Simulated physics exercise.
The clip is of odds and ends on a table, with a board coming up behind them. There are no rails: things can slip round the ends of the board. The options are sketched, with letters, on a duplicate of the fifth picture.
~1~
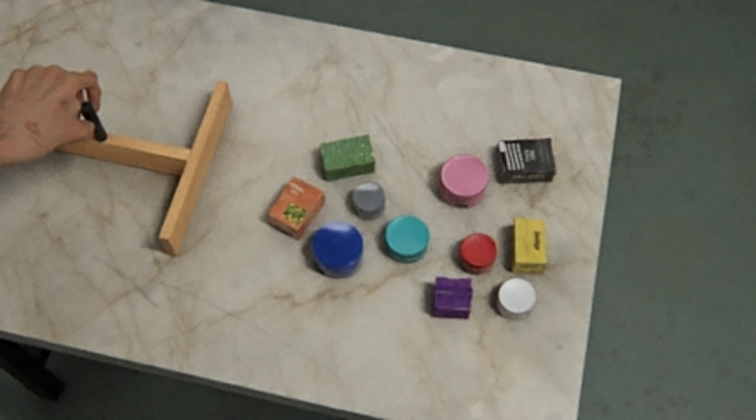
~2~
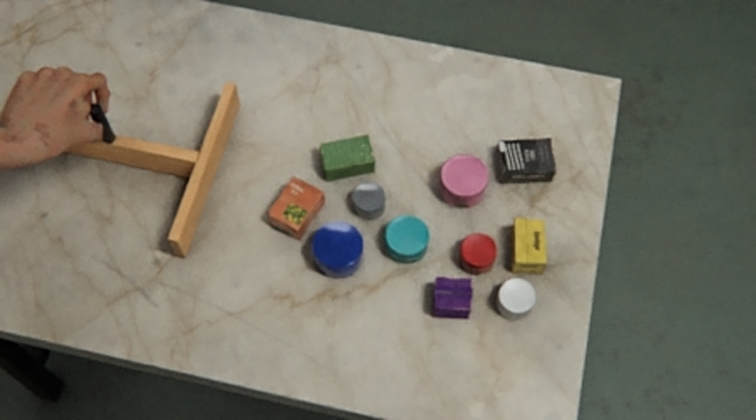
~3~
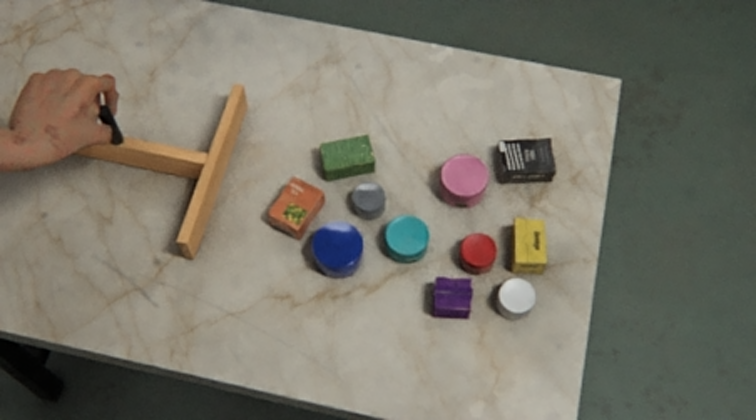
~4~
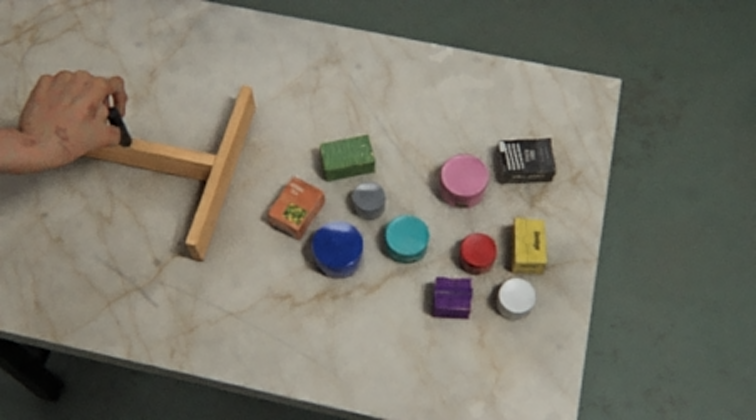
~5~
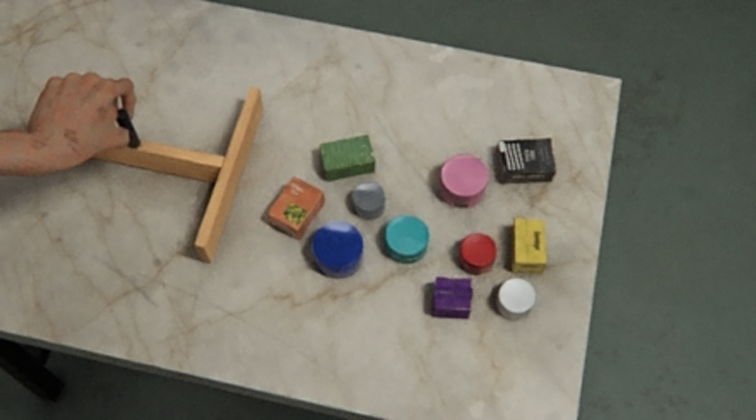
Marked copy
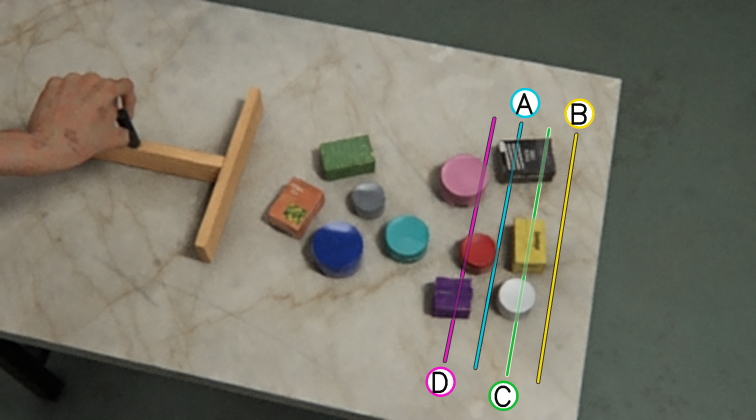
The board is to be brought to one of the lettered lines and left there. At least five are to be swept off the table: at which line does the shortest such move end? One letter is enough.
As far as mark B.
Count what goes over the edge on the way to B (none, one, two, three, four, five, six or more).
In all, six or more.
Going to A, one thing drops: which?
The yellow box.
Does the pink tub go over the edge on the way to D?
By then, no.
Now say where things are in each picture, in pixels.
Blue pot (338, 250); turquoise tub (407, 240); yellow box (529, 246), in the first frame.
Board (203, 158); black box (526, 161), in the second frame.
Board (212, 160); red tub (478, 254), in the third frame.
Board (220, 161); orange packet (297, 208), in the fourth frame.
Board (228, 163); green block (347, 158); white jar (516, 299); blue pot (338, 250), in the fifth frame.
On the marked copy, A at (500, 238); B at (558, 250); C at (529, 244); D at (471, 232).
Following B. Soon after the start, board (345, 187); blue pot (359, 265); green block (388, 173).
Later, board (463, 212); yellow box (577, 244); red tub (559, 270).
In the end, board (560, 232); yellow box over the edge; pink tub over the edge; six fallen.
As for the rest, A drops only one; C drops only three; D drops none.
